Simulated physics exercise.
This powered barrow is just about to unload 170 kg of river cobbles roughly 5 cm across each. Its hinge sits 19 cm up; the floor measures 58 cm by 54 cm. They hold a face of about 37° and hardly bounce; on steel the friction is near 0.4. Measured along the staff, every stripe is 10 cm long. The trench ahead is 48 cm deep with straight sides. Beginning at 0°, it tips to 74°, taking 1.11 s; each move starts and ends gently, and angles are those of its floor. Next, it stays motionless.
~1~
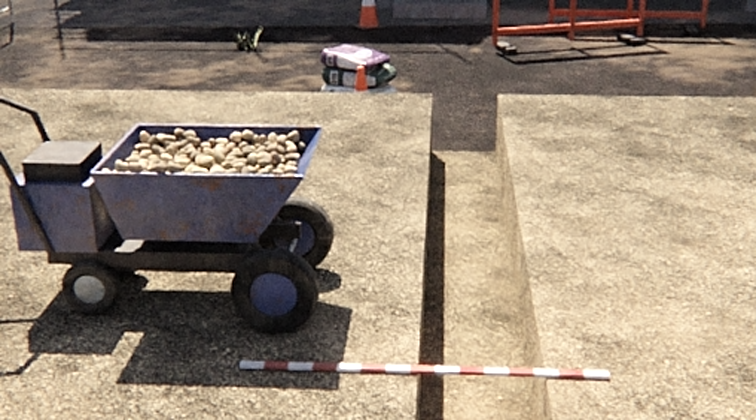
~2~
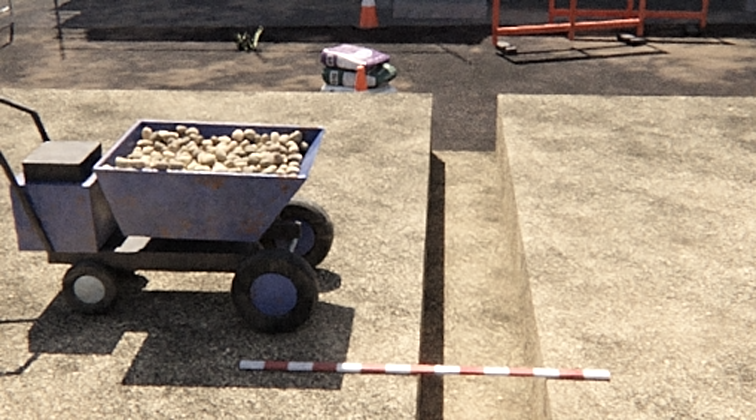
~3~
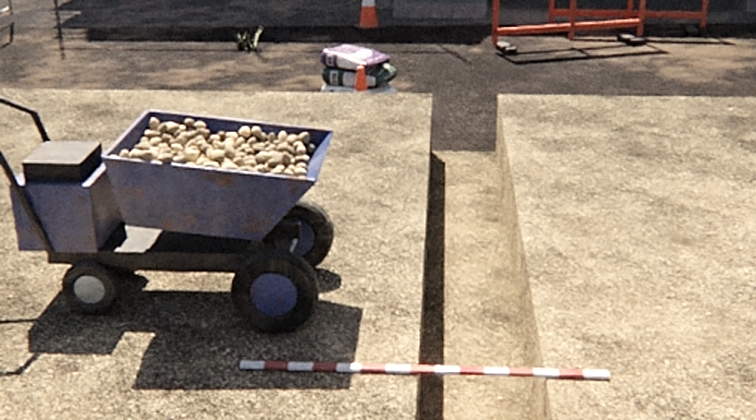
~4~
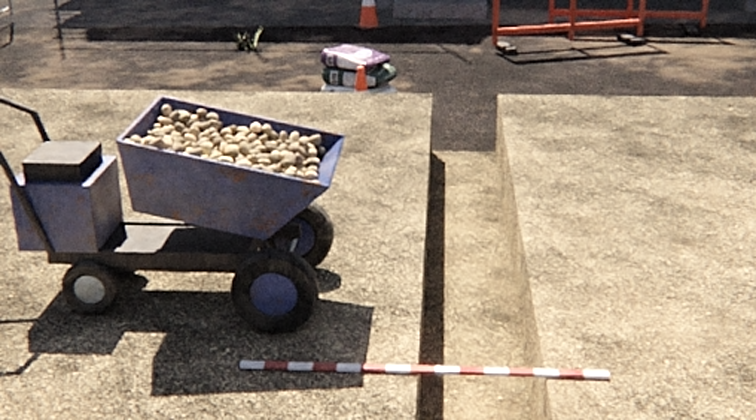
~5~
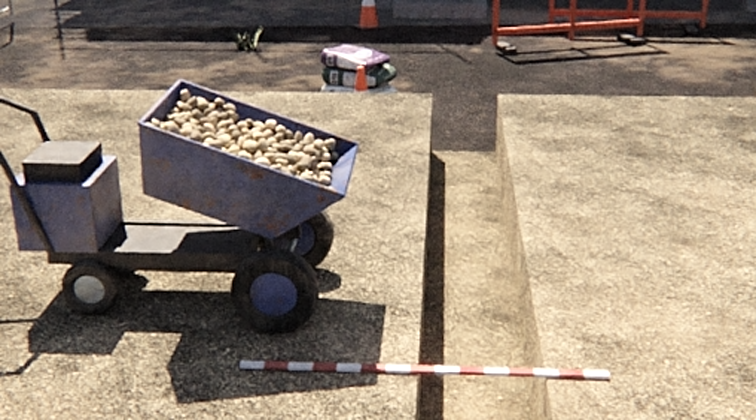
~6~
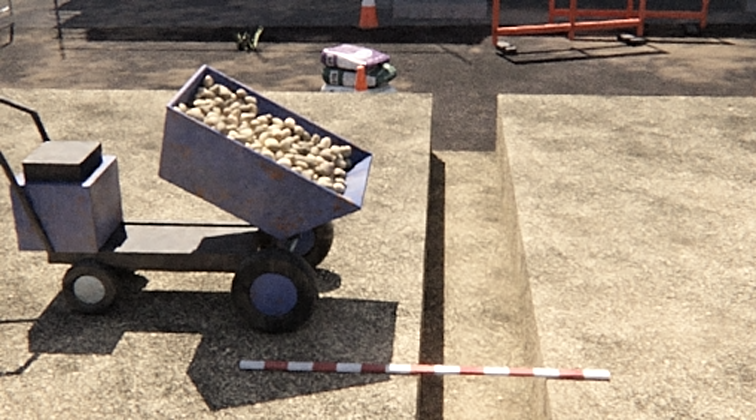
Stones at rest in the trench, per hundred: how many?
Approx. 100 %.
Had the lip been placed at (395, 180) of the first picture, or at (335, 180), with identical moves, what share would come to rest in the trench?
Near 55 and near 100 percent.
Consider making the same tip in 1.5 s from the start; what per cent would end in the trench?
With that change, it comes to around 100 per cent.
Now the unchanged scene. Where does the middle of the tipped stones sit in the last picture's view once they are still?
Somewhere near pixel (479, 378).
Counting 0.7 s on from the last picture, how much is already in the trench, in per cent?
I'd say near 40 per cent at that time.
Then, 0.4 s after the last picture the floor is at 62°, 100 % in the tray; the foremost stones are at (404, 229).
Then, 0.7 s after the last picture the floor is at 74°, 57 % in the tray, 1 % short of the trench, 41 % in the trench; the foremost stones are at (514, 389).
Then, 1.1 s after the last picture the floor is at 74°, 21 % in the tray, 1 % short of the trench, 78 % in the trench; the foremost stones are at (525, 364).
Then, 3.0 s after the last picture the floor is at 74°, 0 % in the tray, 100 % in the trench; the foremost stones are at (525, 373).
